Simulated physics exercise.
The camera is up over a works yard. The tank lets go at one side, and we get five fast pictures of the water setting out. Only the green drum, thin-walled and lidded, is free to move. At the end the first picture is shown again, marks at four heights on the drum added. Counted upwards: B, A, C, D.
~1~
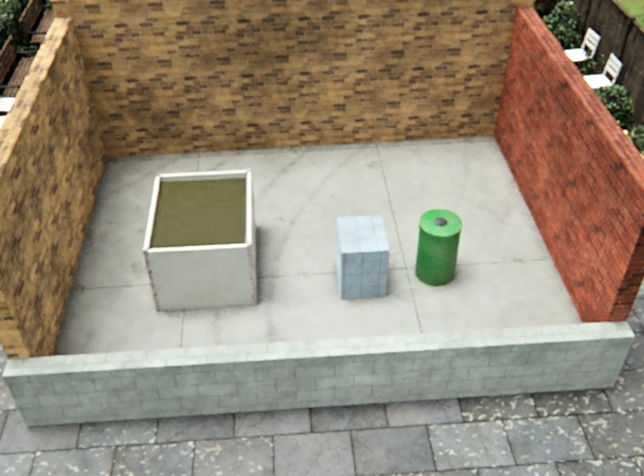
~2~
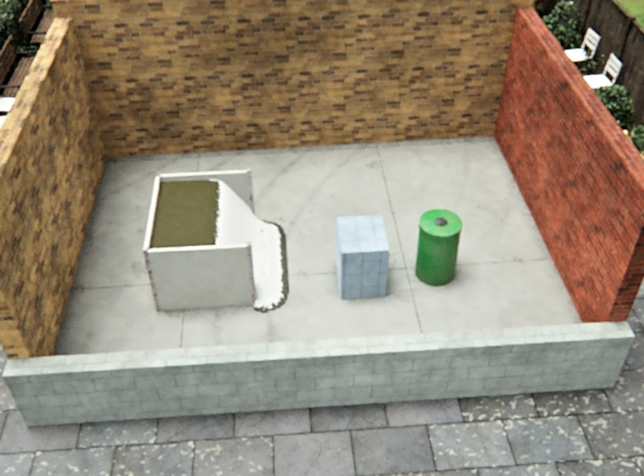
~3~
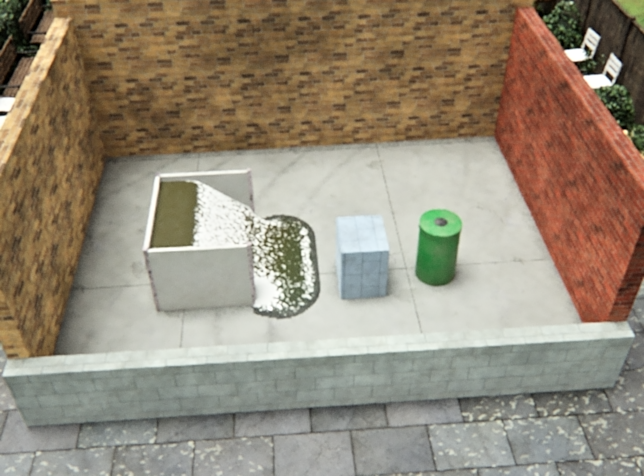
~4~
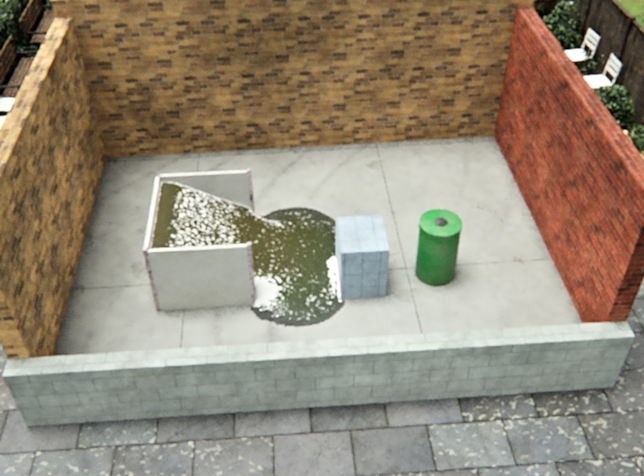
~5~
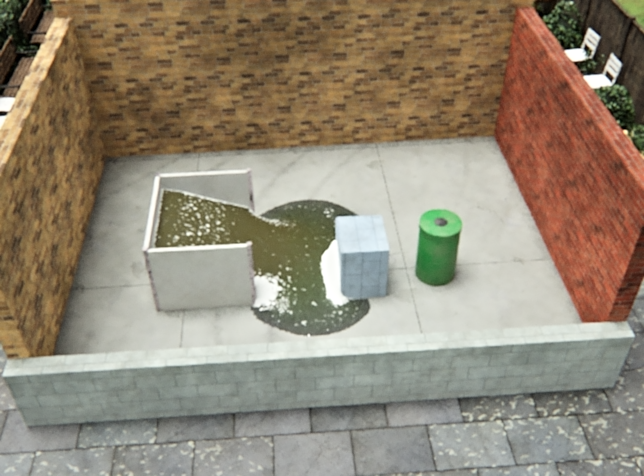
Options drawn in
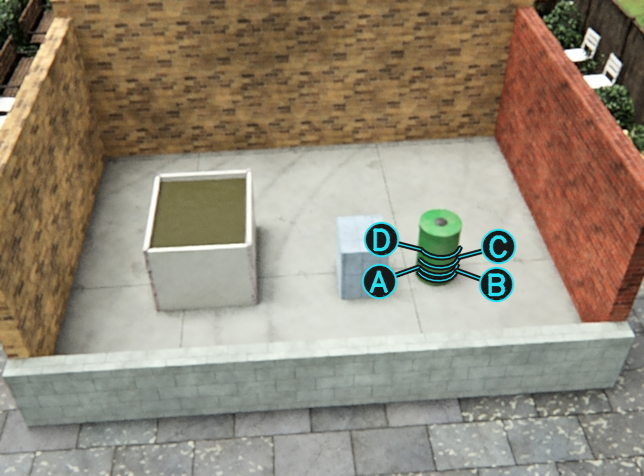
We see a walled yard with a tank of murky water, a pale block and a green drum; the tank's right side opens and water pours out, spreading rightward across the ground to the block while the drum stays still.
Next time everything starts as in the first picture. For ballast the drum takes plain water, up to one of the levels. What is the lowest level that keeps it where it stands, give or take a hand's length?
The limit is B.
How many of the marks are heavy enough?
All four.
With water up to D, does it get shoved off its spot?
No.
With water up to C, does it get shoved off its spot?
No, not at all.
In cyan, A at (440, 275); B at (440, 280); C at (441, 267); D at (443, 257); from the bottom up B, A, C, D.
For level A, it does not move.
For level B, it does not move.
For level C, it does not move.
For level D, it does not move.
